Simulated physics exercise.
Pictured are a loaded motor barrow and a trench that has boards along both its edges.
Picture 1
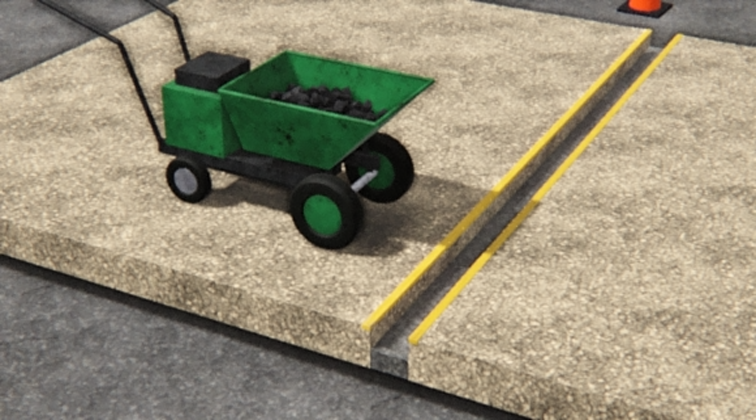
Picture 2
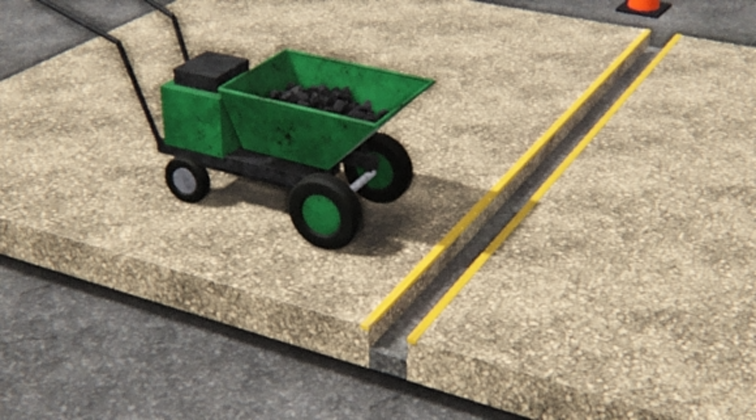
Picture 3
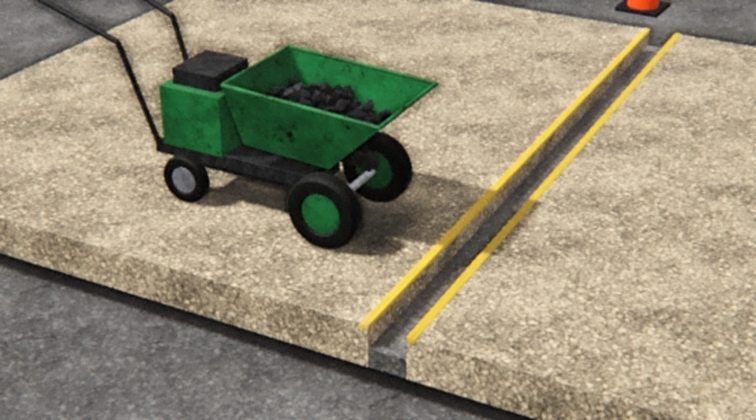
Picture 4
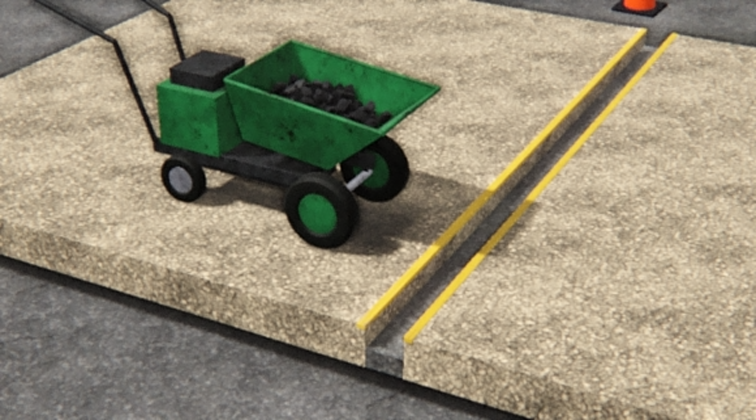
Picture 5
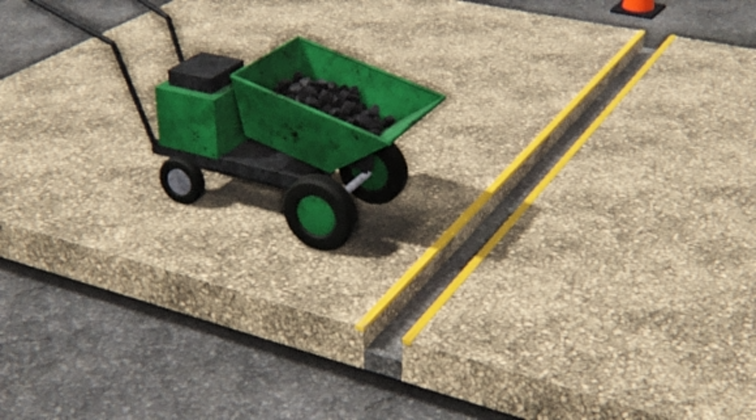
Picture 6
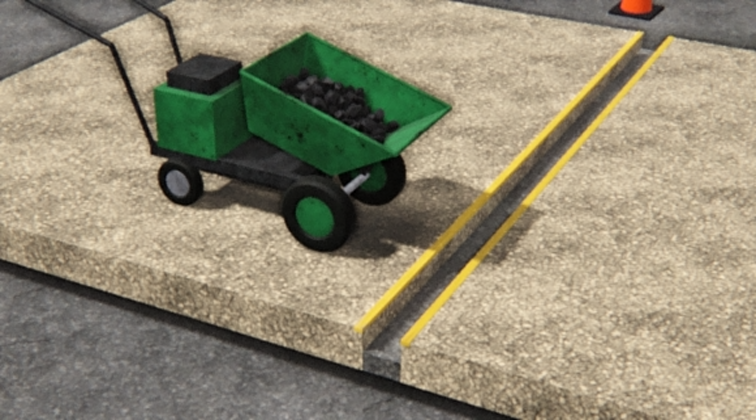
Green skip of a motor barrow loaded with dark lumps slowly tilting forward beside a narrow trench edged with yellow boards.
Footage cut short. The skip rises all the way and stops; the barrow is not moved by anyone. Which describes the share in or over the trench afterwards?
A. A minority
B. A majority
(A) A minority.
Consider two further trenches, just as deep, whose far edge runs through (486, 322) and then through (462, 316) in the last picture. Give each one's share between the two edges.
In order, some 80 and some 70 percent.
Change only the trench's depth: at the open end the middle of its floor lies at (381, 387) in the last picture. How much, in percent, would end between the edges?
Estimate: Approx. 70 in a hundred.
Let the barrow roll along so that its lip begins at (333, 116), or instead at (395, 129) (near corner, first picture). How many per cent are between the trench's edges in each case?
Close to 40 in a hundred, and close to 0 in a hundred.
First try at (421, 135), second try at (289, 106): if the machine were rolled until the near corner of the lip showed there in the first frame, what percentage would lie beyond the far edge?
About 50 % and about 0 %.
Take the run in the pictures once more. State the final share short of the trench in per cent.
That share comes out near 0 in a hundred.
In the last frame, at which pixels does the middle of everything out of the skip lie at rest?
Near pixel (471, 256).
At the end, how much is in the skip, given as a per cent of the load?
Share in the skip: Around 40 %.
Just after the last frame, skip tipped steeply; every one in the skip.
A moment on, skip tipped right over; the larger part in the skip; about a tenth in or heaped over the trench; about a tenth beyond it.
Further on, skip tipped right over; roughly half in the skip; roughly a third in or heaped over the trench; roughly a quarter beyond it.
When it is over, skip tipped right over; roughly half in the skip; roughly a third in or heaped over the trench; roughly a quarter beyond it.
